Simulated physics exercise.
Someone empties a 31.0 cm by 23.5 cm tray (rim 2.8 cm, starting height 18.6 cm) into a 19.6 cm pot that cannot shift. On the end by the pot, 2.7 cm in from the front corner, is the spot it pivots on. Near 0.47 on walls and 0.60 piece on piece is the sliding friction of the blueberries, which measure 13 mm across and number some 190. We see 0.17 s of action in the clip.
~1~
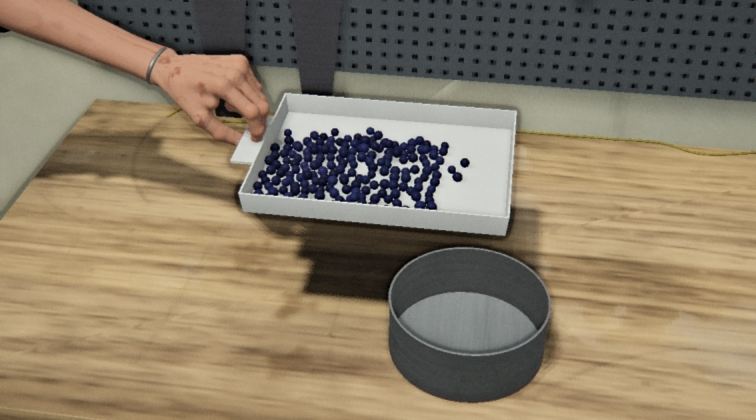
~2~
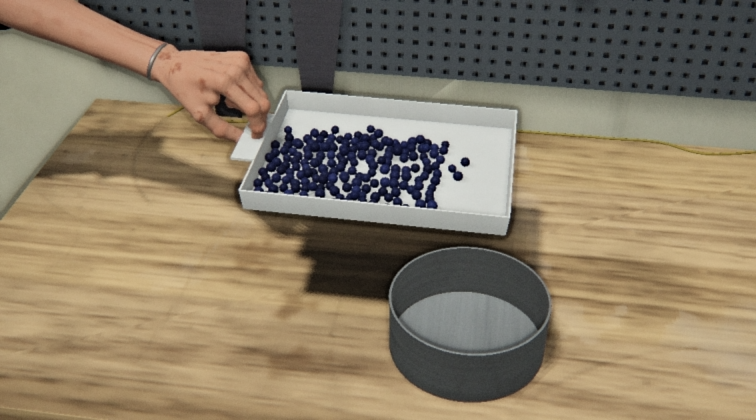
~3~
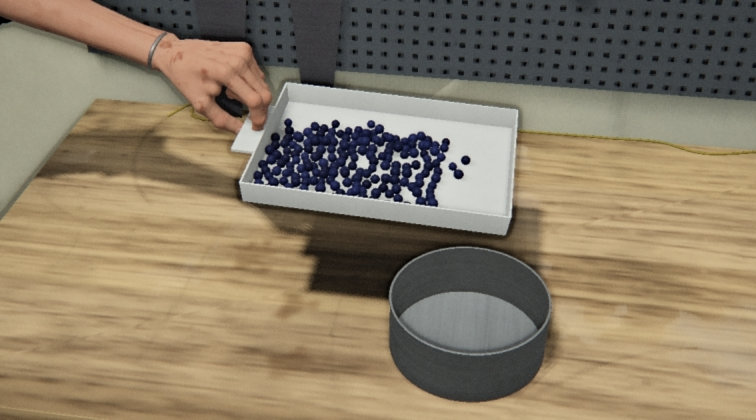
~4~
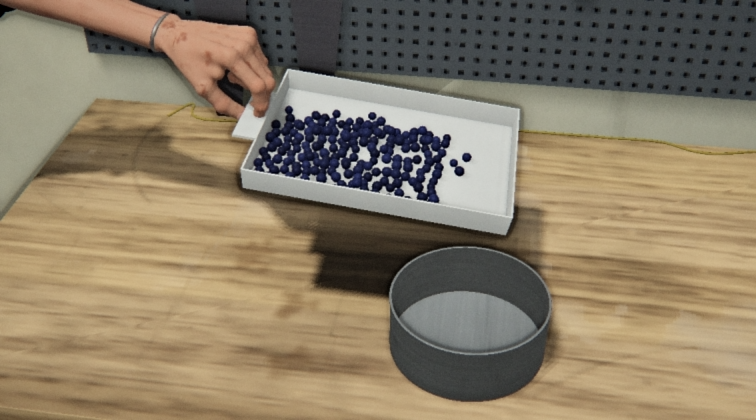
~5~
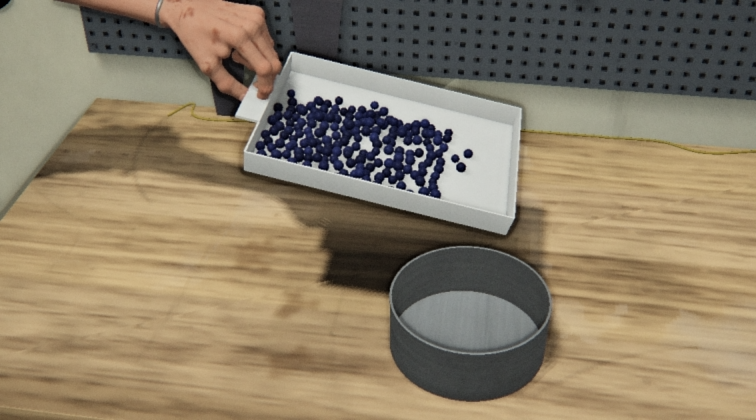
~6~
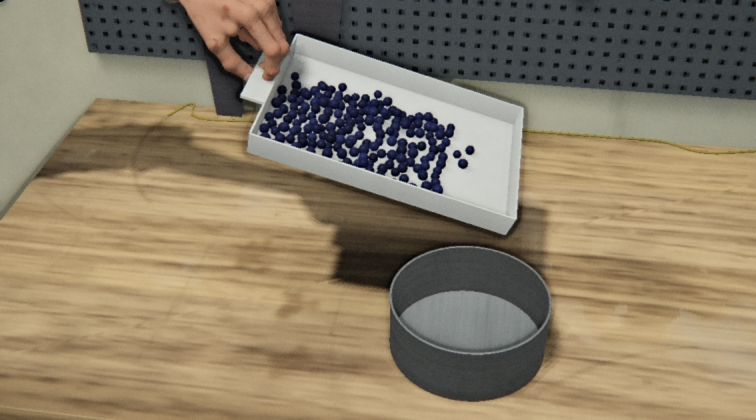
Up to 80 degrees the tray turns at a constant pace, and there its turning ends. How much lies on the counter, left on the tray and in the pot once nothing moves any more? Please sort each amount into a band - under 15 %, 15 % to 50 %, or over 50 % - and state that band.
Counter: Over 50 %; left on the tray: 15 % to 50 %; pot: Under 15 %.
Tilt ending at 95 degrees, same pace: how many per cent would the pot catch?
The pot would get around 10 per cent.
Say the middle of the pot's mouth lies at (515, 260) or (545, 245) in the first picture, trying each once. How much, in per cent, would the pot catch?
The shares would be near 30 and 45 per cent respectively.
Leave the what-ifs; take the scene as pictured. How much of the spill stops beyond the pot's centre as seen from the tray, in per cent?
About 100 per cent.
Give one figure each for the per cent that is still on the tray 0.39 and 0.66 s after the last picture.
In order, 100 and 30.
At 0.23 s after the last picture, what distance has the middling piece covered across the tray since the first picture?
I'd say close to 3 centimetres.
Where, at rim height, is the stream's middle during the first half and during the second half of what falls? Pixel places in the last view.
I'd mark about (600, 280) for the first half and about (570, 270) for the second.
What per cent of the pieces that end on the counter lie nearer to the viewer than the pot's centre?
About 20 per cent.
Then, 0.23 s after the last picture, tilt 48 degrees; the tray holds 100 %, the pot 0 %.
Then, 0.39 s after the last picture, tilt 71 degrees; the tray holds 100 %, the pot 0 %.
Then, 0.66 s after the last picture, tilt 80 degrees; the tray holds 30 %, the pot 0 %.
In the end, counter 70 %, tray 25 %, pot 5 %.
